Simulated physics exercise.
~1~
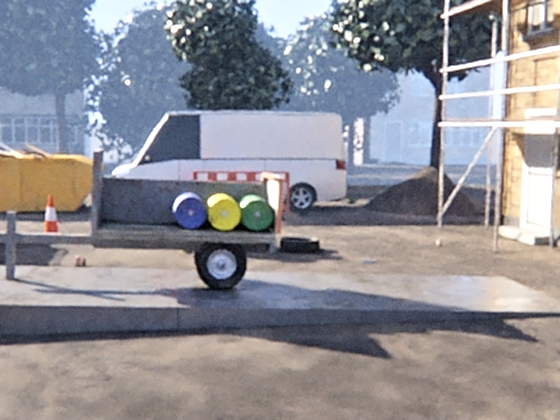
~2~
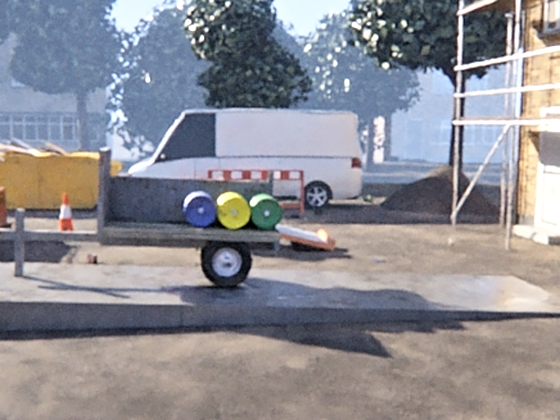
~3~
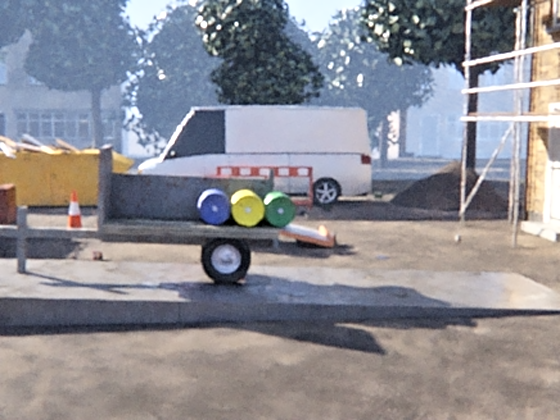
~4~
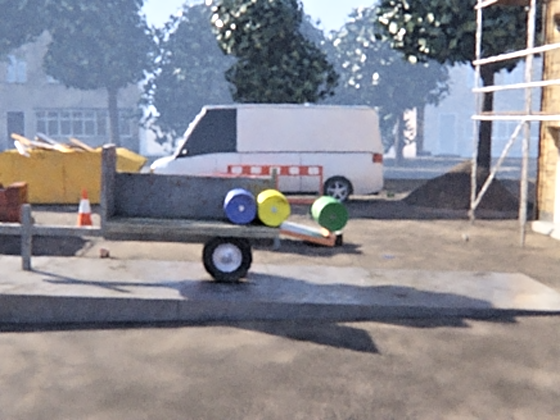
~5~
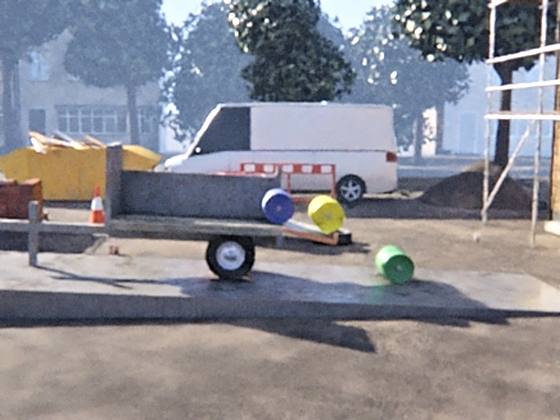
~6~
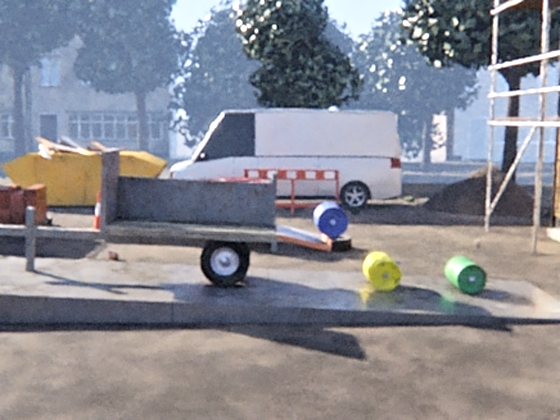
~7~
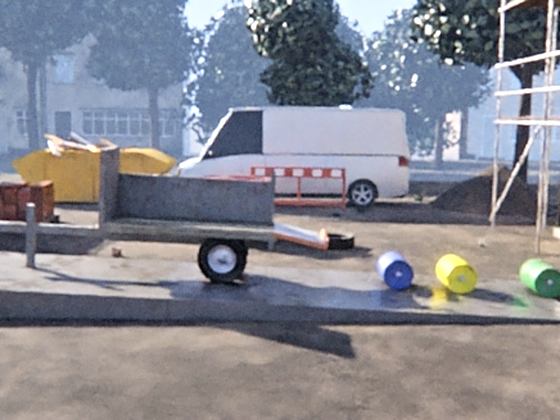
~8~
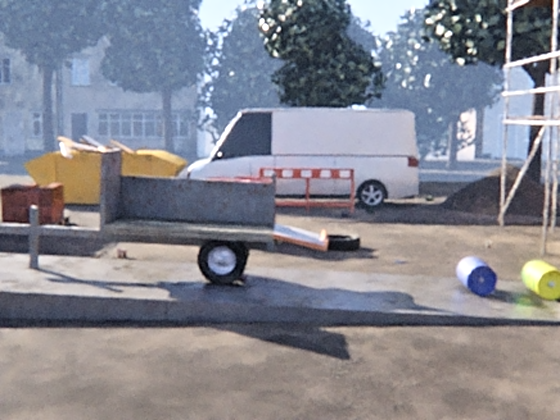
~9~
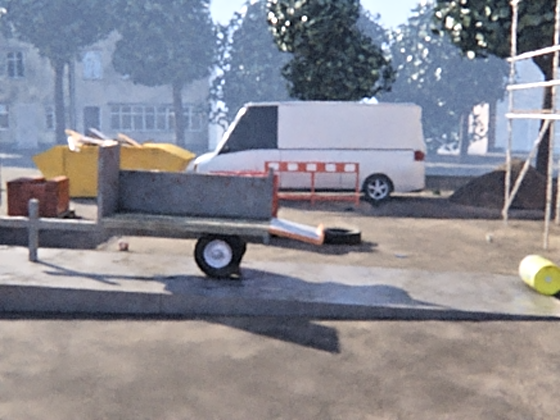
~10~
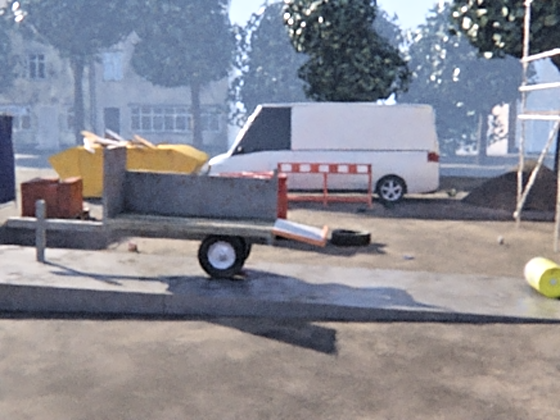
A flatbed trailer stood near a white van with its tailgate lowered, and the green, yellow and blue kegs rolled right and dropped off one after another, rolling away across the ground until only the yellow one remained in view at the right.
